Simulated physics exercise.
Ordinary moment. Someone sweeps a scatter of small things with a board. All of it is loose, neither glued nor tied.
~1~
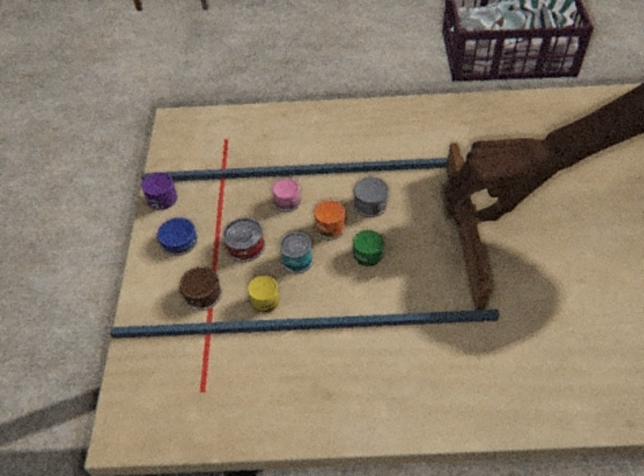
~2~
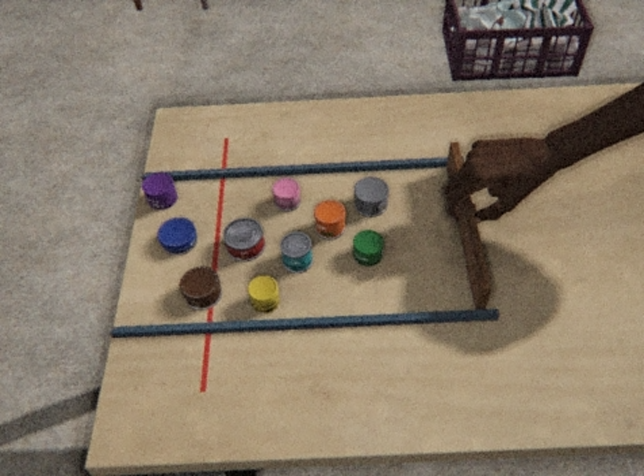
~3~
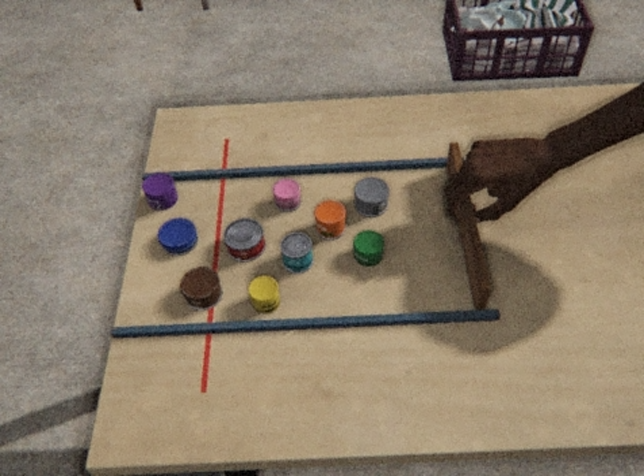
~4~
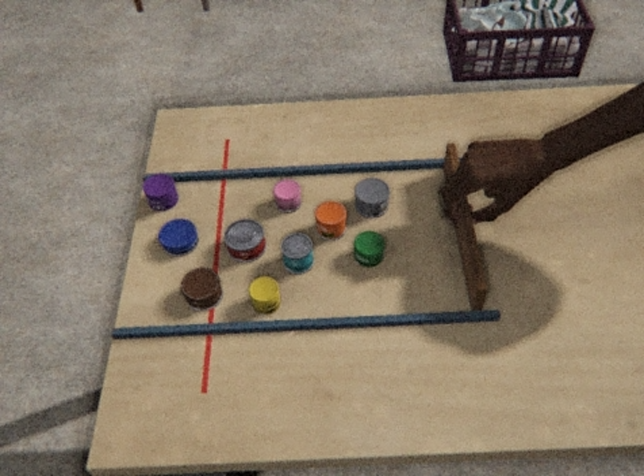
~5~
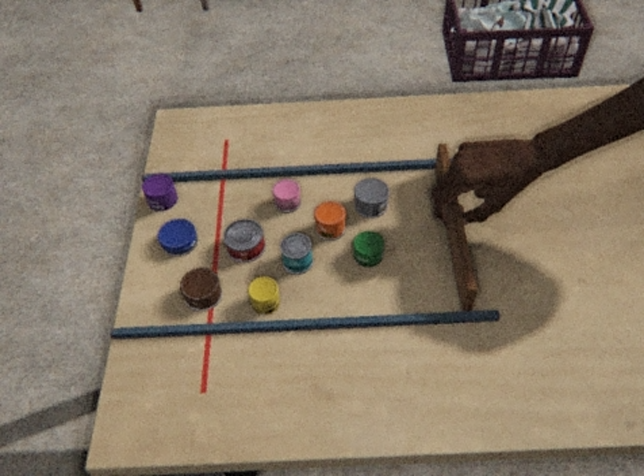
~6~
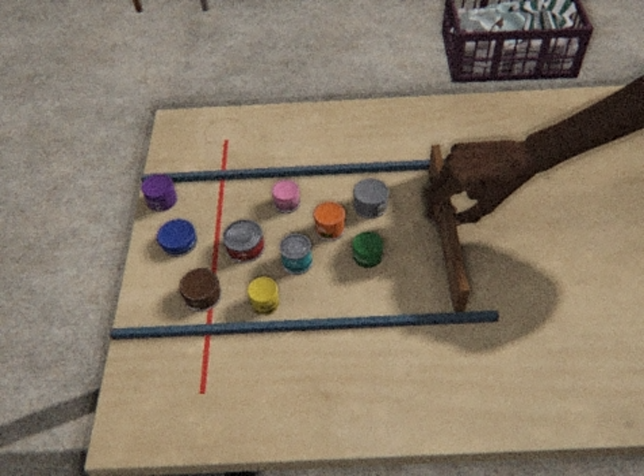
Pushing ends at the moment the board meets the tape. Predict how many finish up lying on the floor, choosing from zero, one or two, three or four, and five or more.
My prediction is zero.
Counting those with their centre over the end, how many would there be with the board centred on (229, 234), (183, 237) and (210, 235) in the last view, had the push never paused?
It would be 0, 1 and 0.
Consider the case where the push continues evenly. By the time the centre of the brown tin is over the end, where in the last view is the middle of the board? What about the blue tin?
(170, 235) and (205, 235), roughly.
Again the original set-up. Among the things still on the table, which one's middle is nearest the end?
The blue tin is foremost.
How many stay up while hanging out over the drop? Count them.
My count gives 1.
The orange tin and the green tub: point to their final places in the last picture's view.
You'll find the orange tin at roughly (200, 231) and the green tub at roughly (198, 262).
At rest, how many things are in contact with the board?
That makes 4.
Soon after, none off yet; purple tub at rest near (160, 193); blue tin at rest near (177, 238); brown tin at rest near (201, 290).
At rest, the number that fall off is zero.
